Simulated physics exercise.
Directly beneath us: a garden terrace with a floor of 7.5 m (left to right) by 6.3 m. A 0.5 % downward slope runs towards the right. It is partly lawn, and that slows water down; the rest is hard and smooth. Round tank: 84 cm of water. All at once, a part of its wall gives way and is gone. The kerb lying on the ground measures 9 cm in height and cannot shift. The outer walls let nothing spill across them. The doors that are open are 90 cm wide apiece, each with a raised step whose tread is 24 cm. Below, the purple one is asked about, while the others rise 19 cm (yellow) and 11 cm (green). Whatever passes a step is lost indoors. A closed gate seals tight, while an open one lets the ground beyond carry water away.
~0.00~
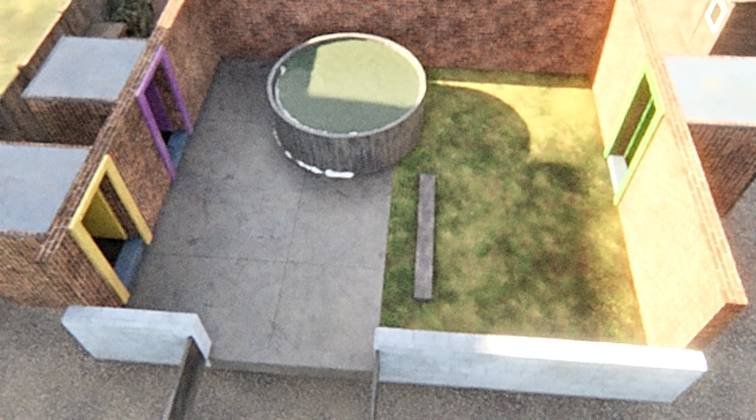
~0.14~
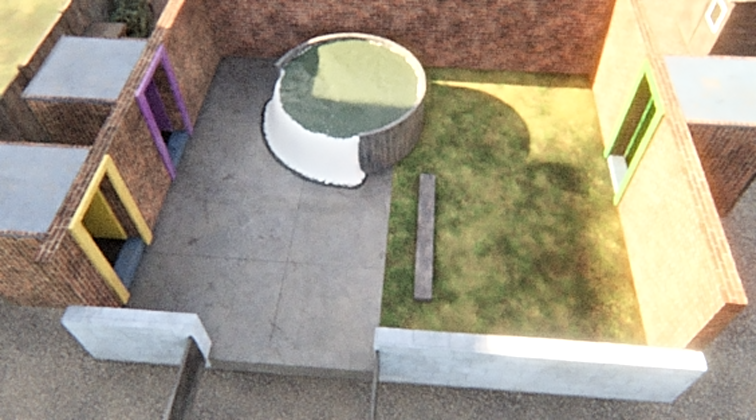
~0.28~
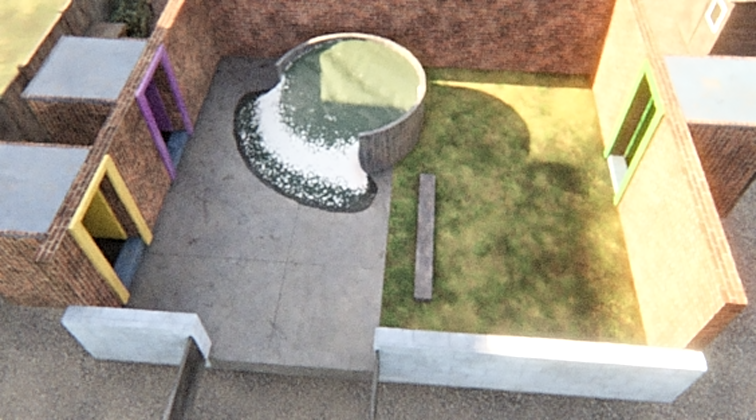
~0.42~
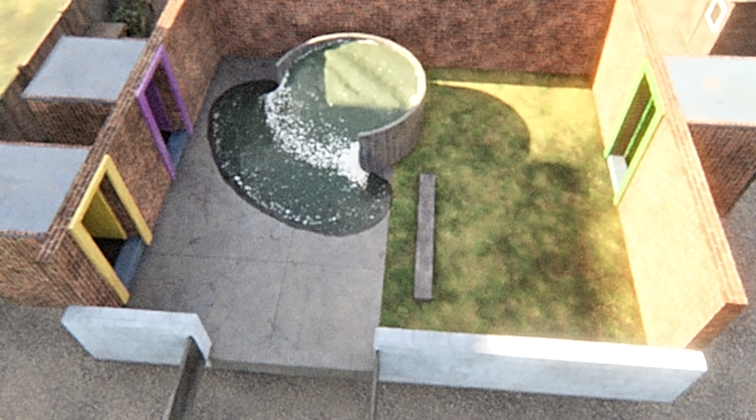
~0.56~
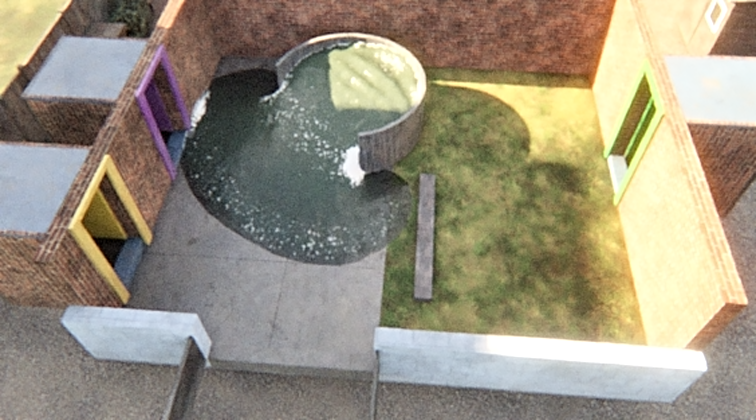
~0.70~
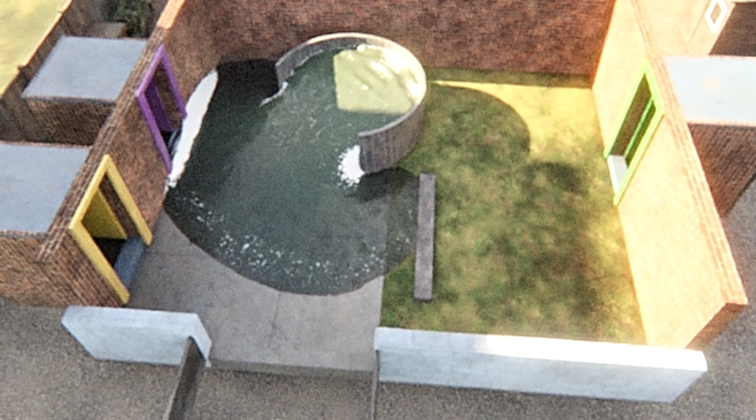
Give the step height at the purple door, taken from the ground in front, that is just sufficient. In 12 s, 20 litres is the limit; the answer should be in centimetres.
Roughly 35 cm above the ground in front.
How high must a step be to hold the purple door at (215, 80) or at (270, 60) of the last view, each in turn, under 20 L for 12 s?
Around 15 and 13.0 cm respectively.
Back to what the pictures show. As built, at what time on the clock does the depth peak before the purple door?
Around 1.8 seconds.
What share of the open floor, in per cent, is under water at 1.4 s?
About 45 per cent.
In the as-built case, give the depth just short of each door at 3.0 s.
Before yellow it's 34 cm, before green 0 cm, before purple 25 cm.
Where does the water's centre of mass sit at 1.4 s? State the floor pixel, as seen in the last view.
The centre of all the water is around (296, 154).
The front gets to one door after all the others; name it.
Last of all is the green door.
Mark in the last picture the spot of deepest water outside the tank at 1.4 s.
Around (112, 334).
After 1.4 s water covers 45 % of the floor, deepest (56 cm) near (112, 334); 39 cm at the purple door, 65 litres in over its 16 cm step.
After 3.0 s water covers 50 % of the floor, deepest (43 cm) near (112, 334); 25 cm at the purple door, 241 litres in over its 16 cm step.
After 12.0 s water covers 100 % of the floor, deepest (10 cm) near (567, 79); 4 cm at the purple door, 262 litres in over its 16 cm step.
At the purple door as built, the water arrived by 0.6 s and peaked near 39 cm at 1.8 s.
Run again over the same 12 s with other heights there, 60 litres in over 30 cm, 2 litres over 40.5 cm. The limit of 20 litres is kept from about 35 cm up.
